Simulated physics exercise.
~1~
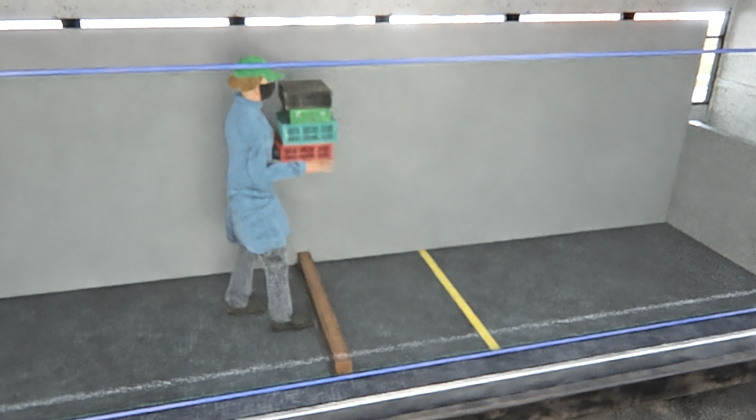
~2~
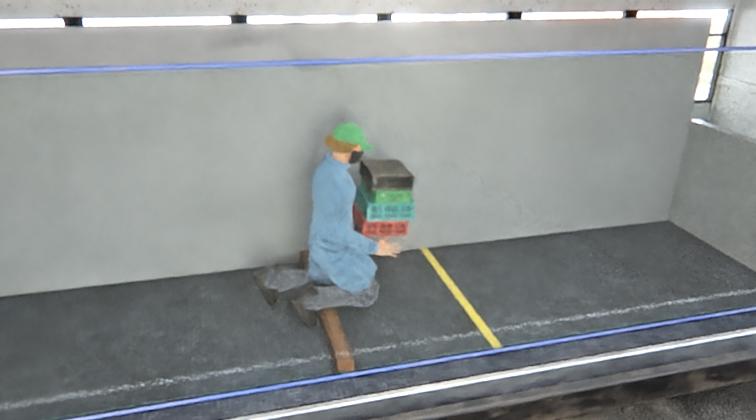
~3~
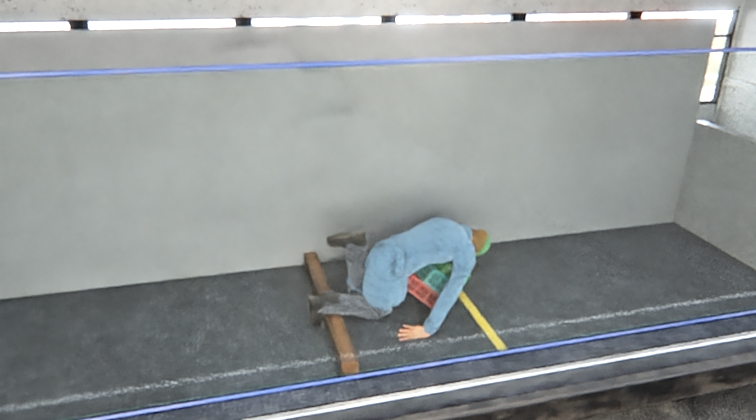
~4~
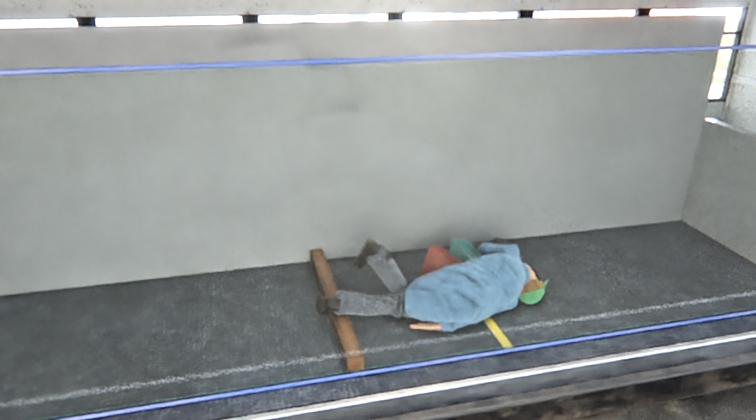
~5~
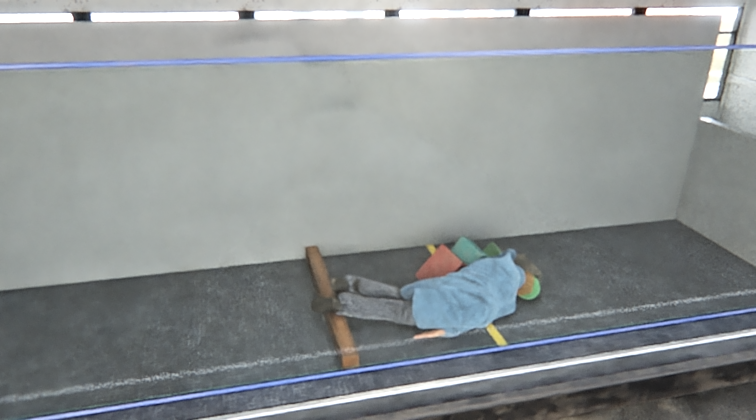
On a grey platform floor beside a plain wall, a figure in a green hat and blue coat carrying stacked boxes drops to its knees at a brown rail, pitches rightward over the tumbling stack, and ends lying face down with its head past the yellow line, the red crate short of it.
